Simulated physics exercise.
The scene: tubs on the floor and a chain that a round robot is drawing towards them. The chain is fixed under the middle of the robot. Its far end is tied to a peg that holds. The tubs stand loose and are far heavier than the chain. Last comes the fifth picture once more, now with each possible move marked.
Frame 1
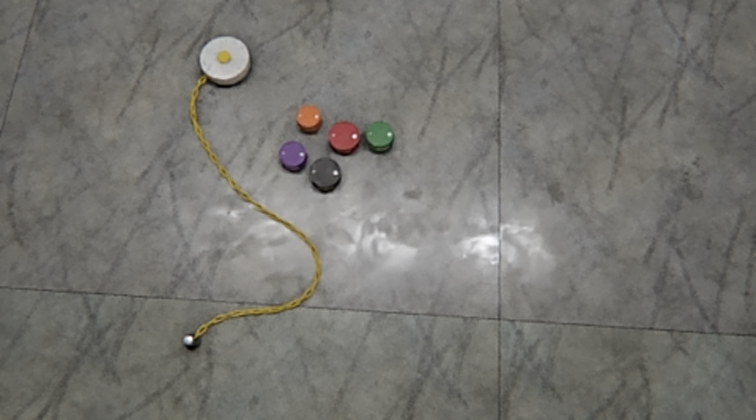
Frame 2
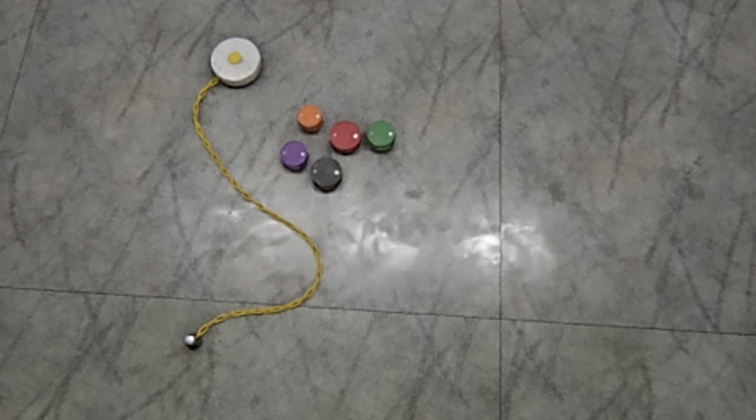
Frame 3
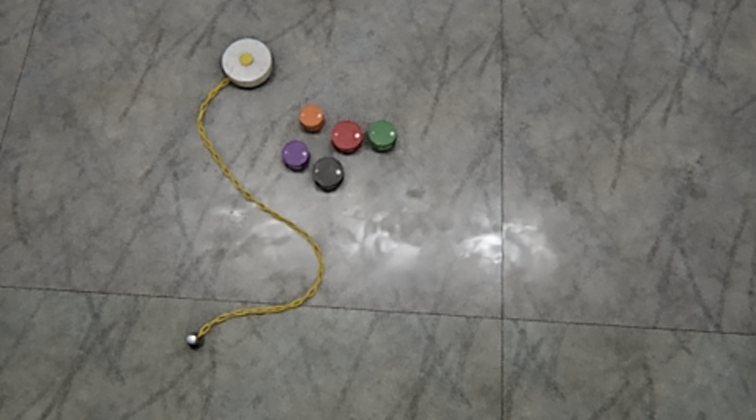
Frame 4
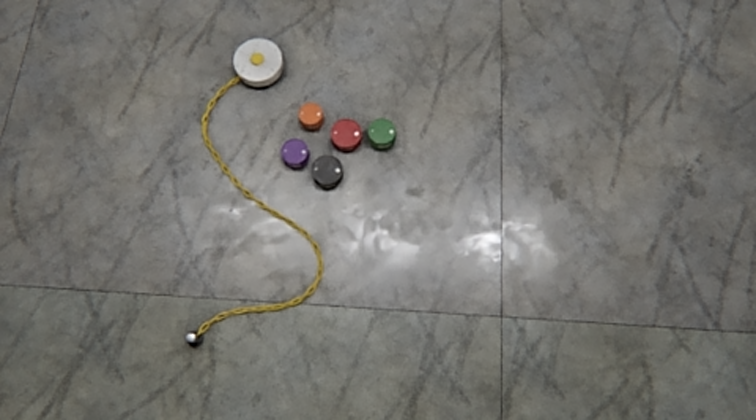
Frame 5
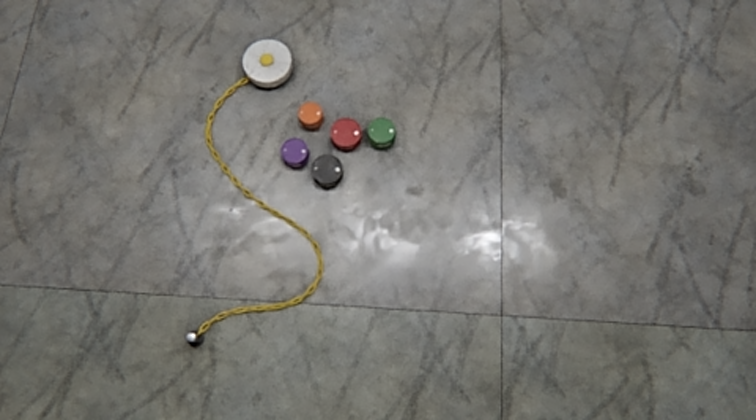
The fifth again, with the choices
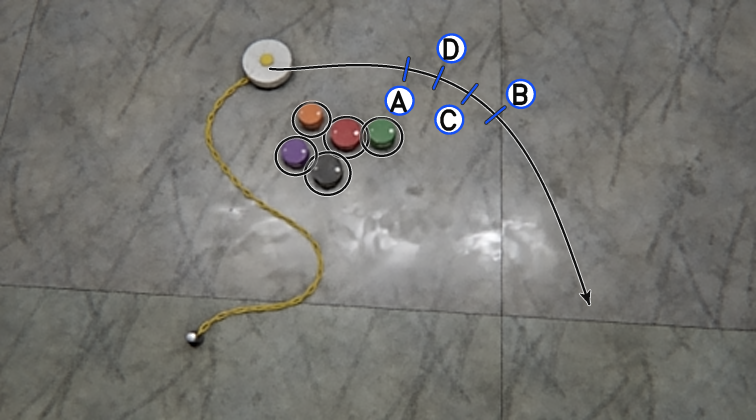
A round white robot with a yellow centre slides slowly to the right across a grey floor, drawing the upper end of a yellow chain along with it. The chain's upper bend shifts slightly rightward, while its lower curve, the small peg at its far end and the five coloured tubs stay put.
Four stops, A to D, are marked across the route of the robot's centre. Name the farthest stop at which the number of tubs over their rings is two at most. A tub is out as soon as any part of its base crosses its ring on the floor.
Mark B.
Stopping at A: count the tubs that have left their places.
The count is none.
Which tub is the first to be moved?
Orange.
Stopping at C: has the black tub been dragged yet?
By then, no.
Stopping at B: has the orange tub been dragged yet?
Yes.
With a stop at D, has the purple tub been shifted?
No.
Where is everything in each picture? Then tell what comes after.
Green tub (380, 137); black tub (325, 175); purple tub (293, 157), in the first frame.
Robot (237, 63); peg (192, 341), in the second frame.
Robot (248, 64); orange tub (312, 119), in the third frame.
Robot (259, 64); black tub (327, 172), in the fourth frame.
Robot (268, 64); peg (193, 338); red tub (346, 135); orange tub (311, 116), in the fifth frame.
On the marked copy, A at (406, 69); B at (495, 115); C at (470, 94); D at (438, 78); the route from (270, 69) via (481, 102) to (589, 304).
Taking B. A third of the way, robot (354, 61).
Two thirds of the way, robot (436, 72).
When it is over, robot (497, 111); orange tub (320, 130); one over the rings.
As for the rest, A is within the limit but short; C is within the limit but short; D is within the limit but short.
